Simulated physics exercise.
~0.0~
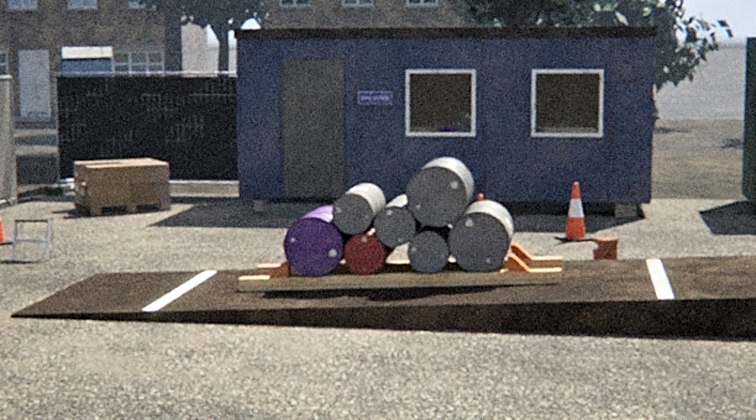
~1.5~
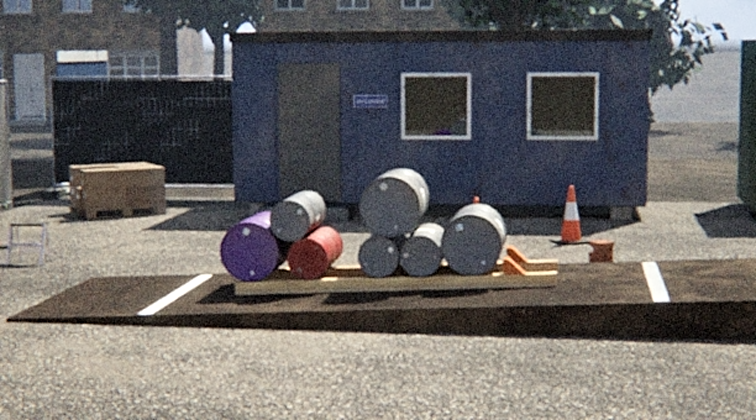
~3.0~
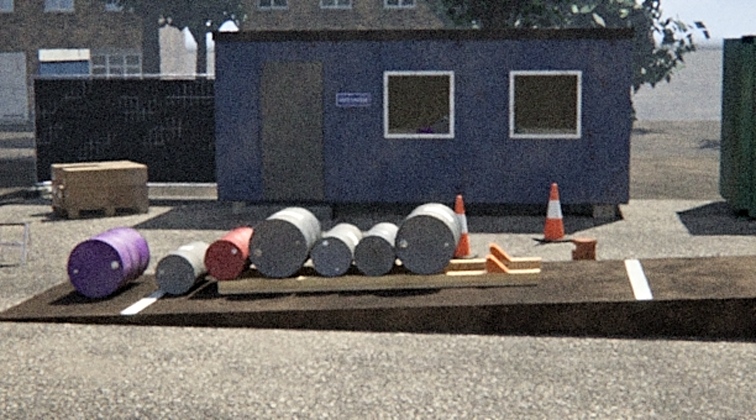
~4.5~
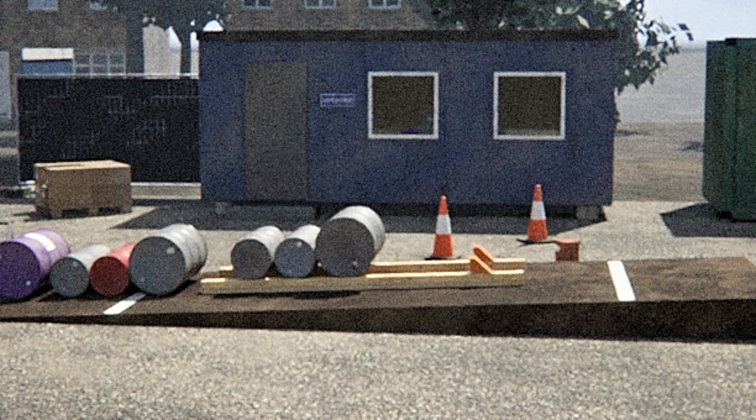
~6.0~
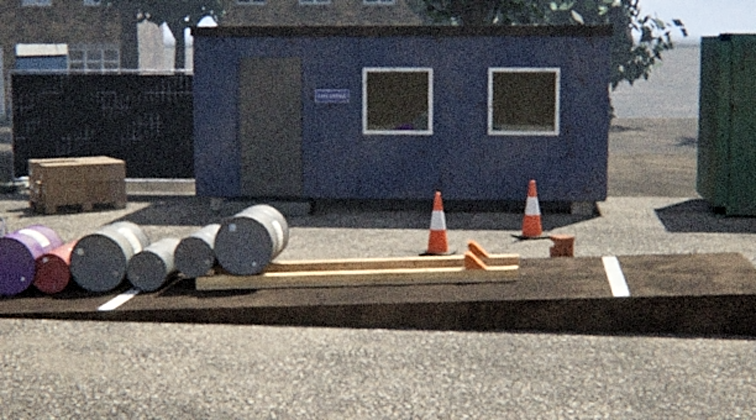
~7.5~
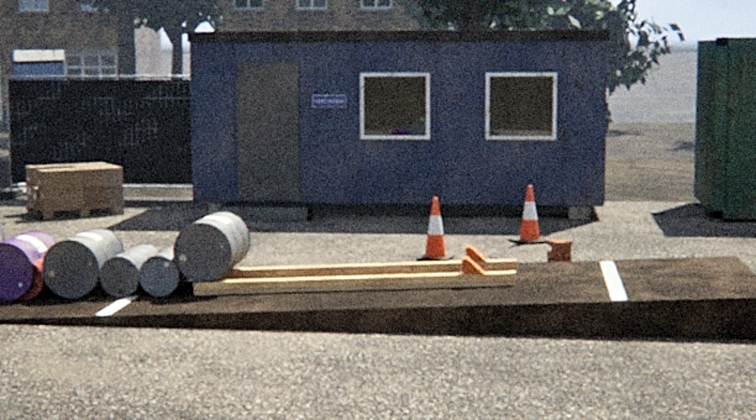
In the video, a stack of purple, red and grey drums on wooden bearers before a blue cabin collapses leftward, and the drums roll down a dark sloping pad. The purple drum leads across the left white line, and the drums end up bunched at the left.
